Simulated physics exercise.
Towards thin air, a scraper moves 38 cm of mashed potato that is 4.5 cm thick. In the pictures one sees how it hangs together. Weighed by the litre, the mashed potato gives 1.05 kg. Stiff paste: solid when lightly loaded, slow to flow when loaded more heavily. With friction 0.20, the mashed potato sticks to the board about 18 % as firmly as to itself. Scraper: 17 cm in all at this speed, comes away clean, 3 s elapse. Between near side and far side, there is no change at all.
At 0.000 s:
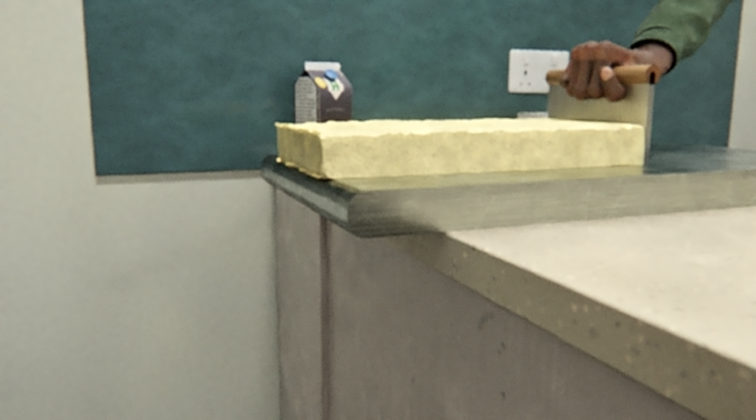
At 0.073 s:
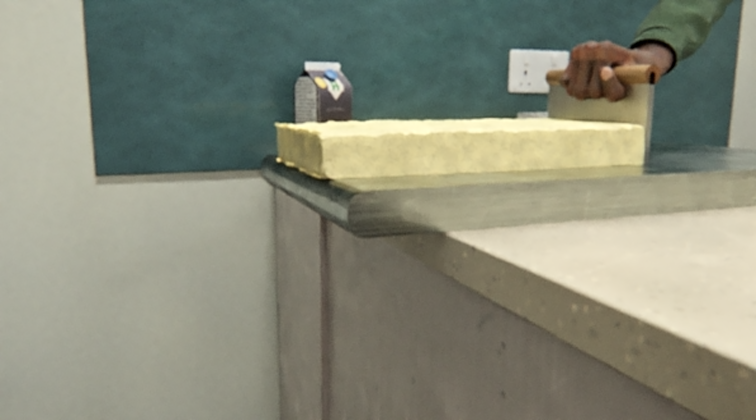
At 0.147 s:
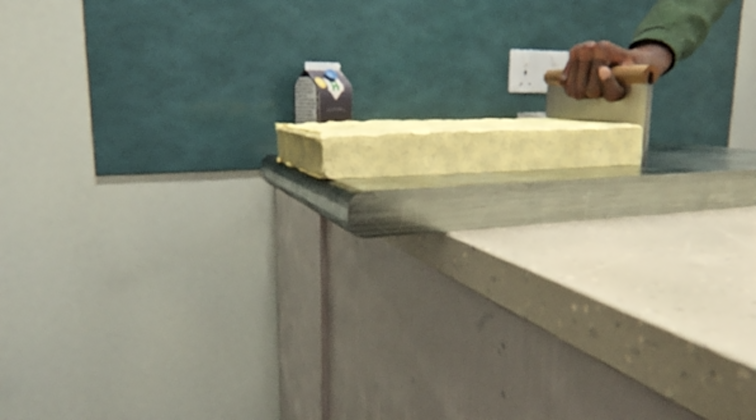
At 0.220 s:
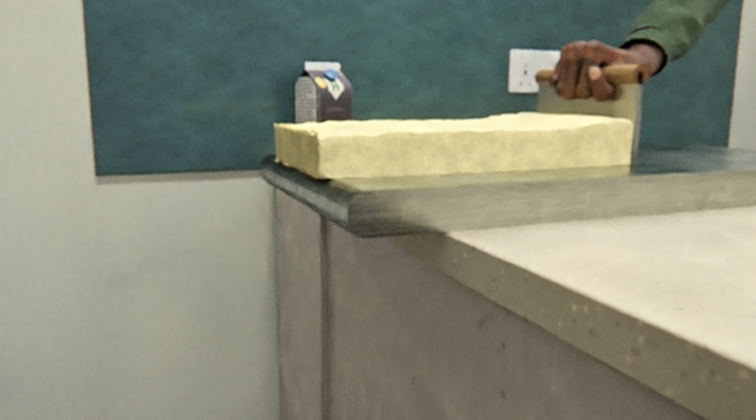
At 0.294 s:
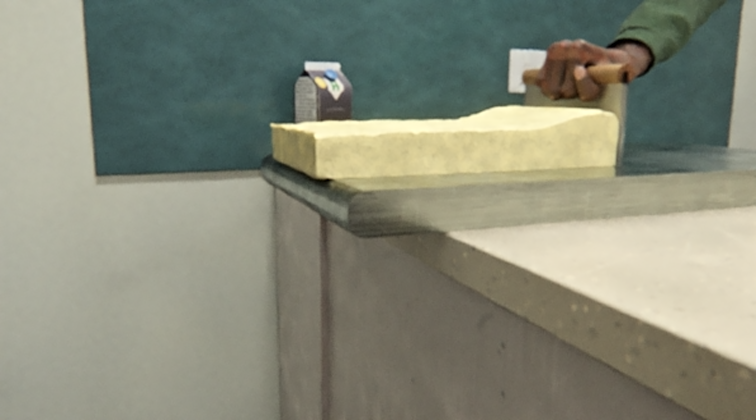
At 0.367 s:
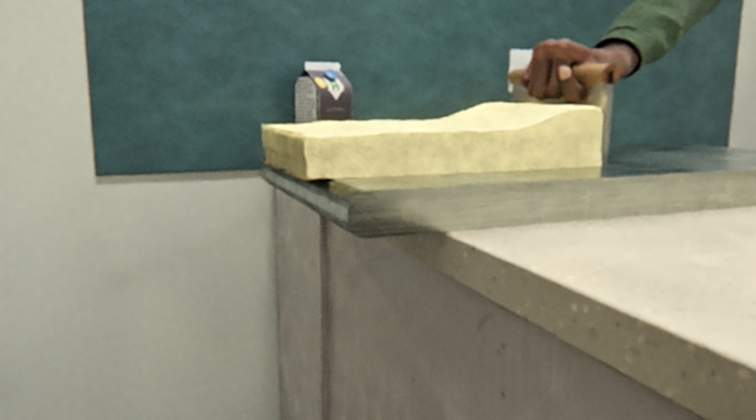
A dark-skinned hand in a green sleeve grips the wooden handle of a scraper at the right of a kitchen counter, seen from a still, low viewpoint near its corner. A thick pale-yellow slab lies on a grey board before a teal wall panel, a small carton and a socket. The scraper, at first still, pushes leftward, and the slab bulges upward near it while its left end edges slightly past the rim.
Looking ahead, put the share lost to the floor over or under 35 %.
Lab note: Share on floor short of 35 percent.
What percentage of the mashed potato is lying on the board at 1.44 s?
Share noted: Around 65 %.
By 0.69 s, 71 % lies on the board and 0 % has fallen.
By 1.06 s, 66 % lies on the board and 24 % has fallen.
By 1.44 s, 66 % lies on the board and 24 % has fallen.
By 1.82 s, 66 % lies on the board and 24 % has fallen.
By 3.82 s, at the end, 66 % lies on the board and 24 % has fallen.
